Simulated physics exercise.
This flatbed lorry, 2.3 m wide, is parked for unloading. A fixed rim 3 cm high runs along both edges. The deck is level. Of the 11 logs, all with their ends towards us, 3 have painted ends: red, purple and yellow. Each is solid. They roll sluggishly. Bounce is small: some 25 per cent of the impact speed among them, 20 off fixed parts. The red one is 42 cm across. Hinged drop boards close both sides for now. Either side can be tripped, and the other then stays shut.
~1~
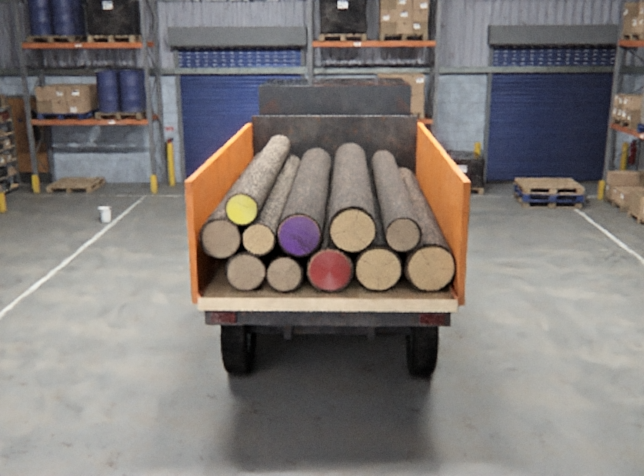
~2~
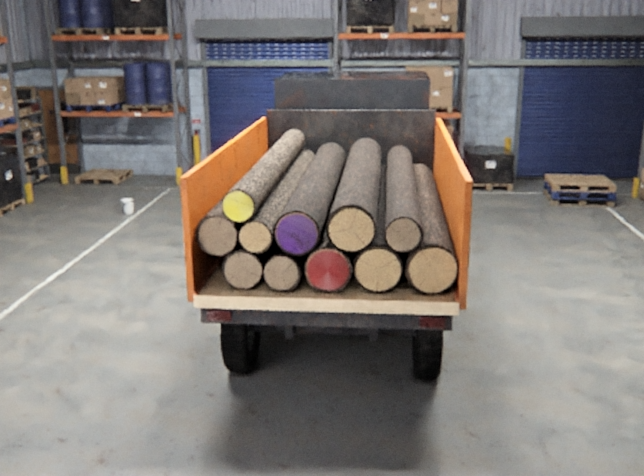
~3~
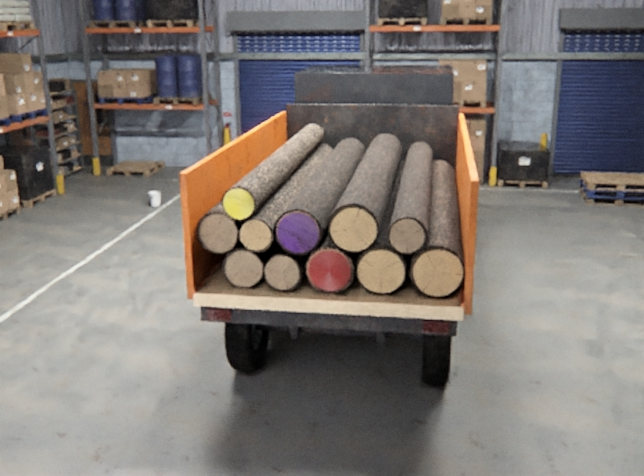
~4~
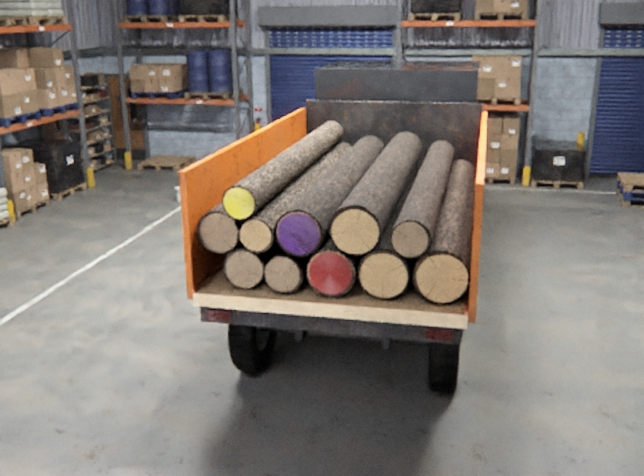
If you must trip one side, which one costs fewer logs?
Choose the right-hand side; it costs 0 where the other costs 2.
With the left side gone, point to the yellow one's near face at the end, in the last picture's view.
Near (170, 389).
With the left side gone, after 0.7 s, red is on the deck, 115 cm from the right edge; purple is up on others, 90 cm from the left edge; yellow is up on others, 10 cm from the left edge, rolling left; 1 of 11 is off.
With the left side gone, finally, red is on the deck, 115 cm from the right edge; purple is up on others, 90 cm from the left edge; yellow is down on the left; 2 of 11 are off.
With the right side gone, after 0.6 s, red is on the deck, 115 cm from the right edge; purple is up on others, 90 cm from the left edge; yellow is up on others, 40 cm from the left edge; 0 of 11 are off.
With the right side gone, finally, red is on the deck, 115 cm from the right edge; purple is up on others, 90 cm from the left edge; yellow is up on others, 40 cm from the left edge; 0 of 11 are off.
